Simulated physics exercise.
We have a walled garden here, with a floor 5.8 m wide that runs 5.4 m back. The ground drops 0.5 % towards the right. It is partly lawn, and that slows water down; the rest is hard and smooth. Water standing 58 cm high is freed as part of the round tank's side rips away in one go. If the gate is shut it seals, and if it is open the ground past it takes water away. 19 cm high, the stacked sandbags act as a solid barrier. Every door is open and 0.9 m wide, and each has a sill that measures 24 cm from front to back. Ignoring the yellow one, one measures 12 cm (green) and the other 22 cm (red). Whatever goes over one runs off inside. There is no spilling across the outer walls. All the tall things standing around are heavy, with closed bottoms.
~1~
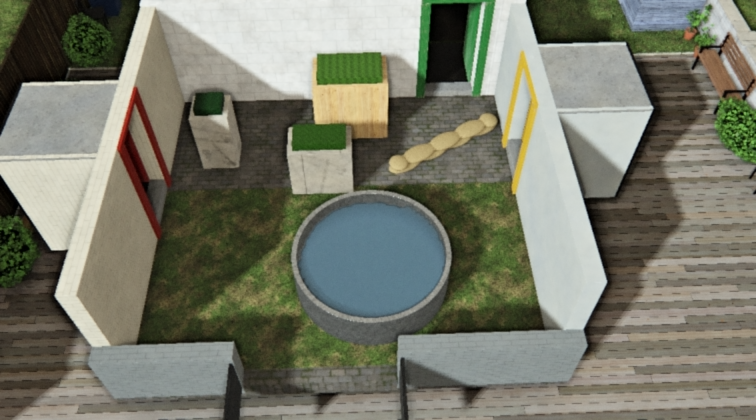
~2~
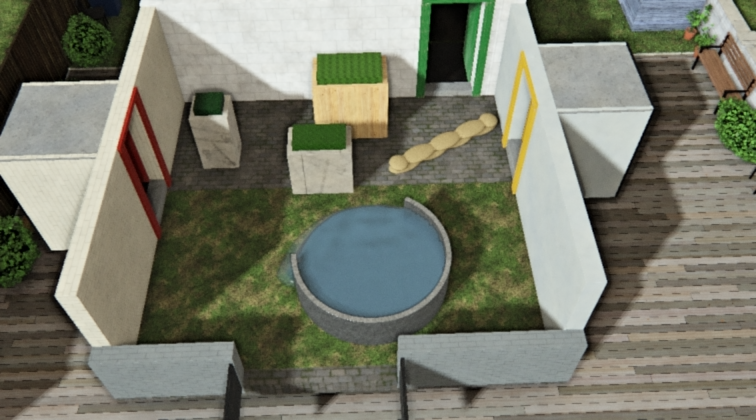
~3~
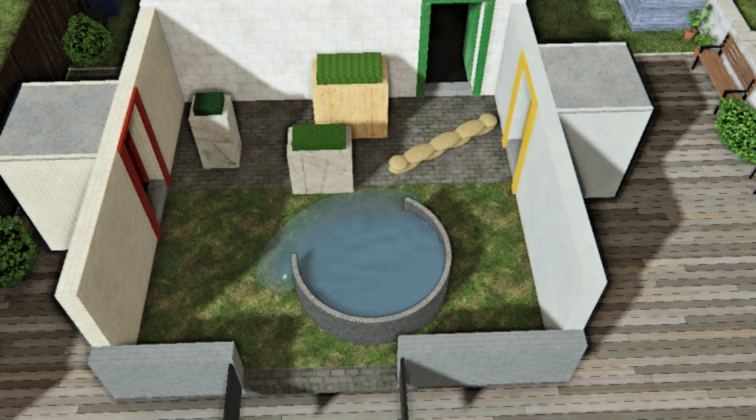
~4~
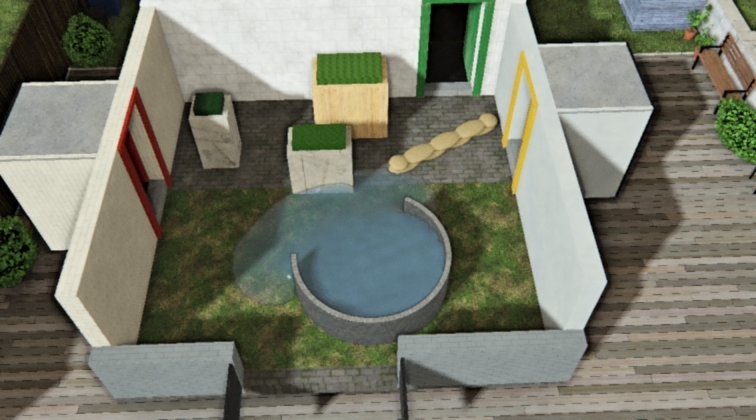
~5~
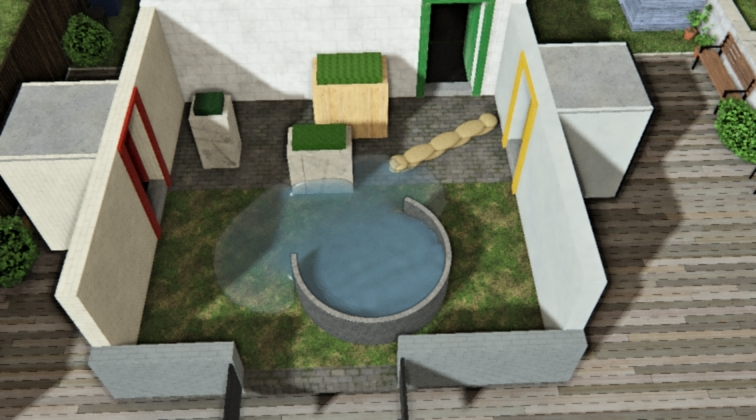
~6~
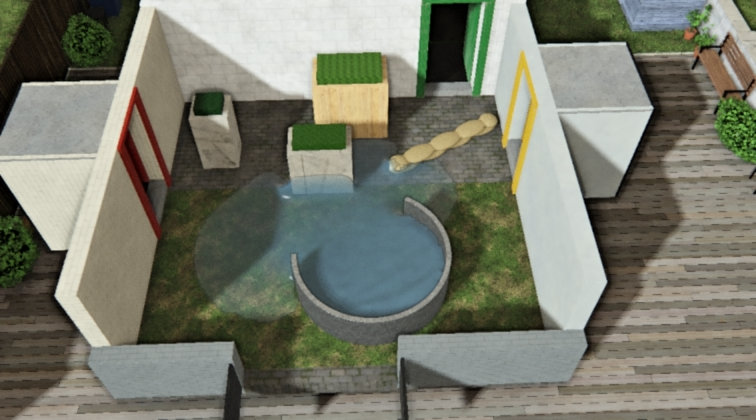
Water poured out of a round grey tank in a walled garden after the far side of its wall broke away, spreading over the grass toward the left and back, around a pale block and sandbags.
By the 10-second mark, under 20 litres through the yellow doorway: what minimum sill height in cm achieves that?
A height of about 9 cm achieves it.
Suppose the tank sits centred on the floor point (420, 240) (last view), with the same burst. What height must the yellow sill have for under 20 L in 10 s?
A minimum of about 21 cm.
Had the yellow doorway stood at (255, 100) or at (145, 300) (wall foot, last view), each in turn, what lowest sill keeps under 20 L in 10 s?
You'd want about 9.5 cm there first, then about 7.0 cm.
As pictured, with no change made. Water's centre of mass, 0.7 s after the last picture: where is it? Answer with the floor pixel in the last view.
Centre of mass: About (336, 234) px.
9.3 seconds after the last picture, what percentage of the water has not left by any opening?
Something like 90 per cent of it remains.
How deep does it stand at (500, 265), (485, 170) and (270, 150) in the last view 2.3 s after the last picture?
Going through the spots in order gives 0, 6 and 6 centimetres.
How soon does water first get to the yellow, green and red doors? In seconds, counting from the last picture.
Yellow: 0.8 s; green: 1.1 s; red: 0.6 s.
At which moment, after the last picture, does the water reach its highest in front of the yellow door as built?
About 2.4 seconds.
Then, 0.7 s after the last picture water covers 45 % of the floor, deepest (36 cm) near (330, 203); it has not reached the yellow door.
Then, 2.3 s after the last picture water covers 70 % of the floor, deepest (22 cm) near (185, 108); 13 cm at the yellow door, 0 litres in over its 22 cm sill.
Then, 9.3 s after the last picture water covers 95 % of the floor, deepest (12 cm) near (389, 103); 6 cm at the yellow door, 0 litres in over its 22 cm sill.
At the yellow door as built, the water peaked near 13 cm, 2.3 s after the last picture.
Run again over the same 10 s with other heights there, 28 litres in over 8 cm, 6 litres over 11 cm. The limit of 20 litres is kept from about 9 cm up.
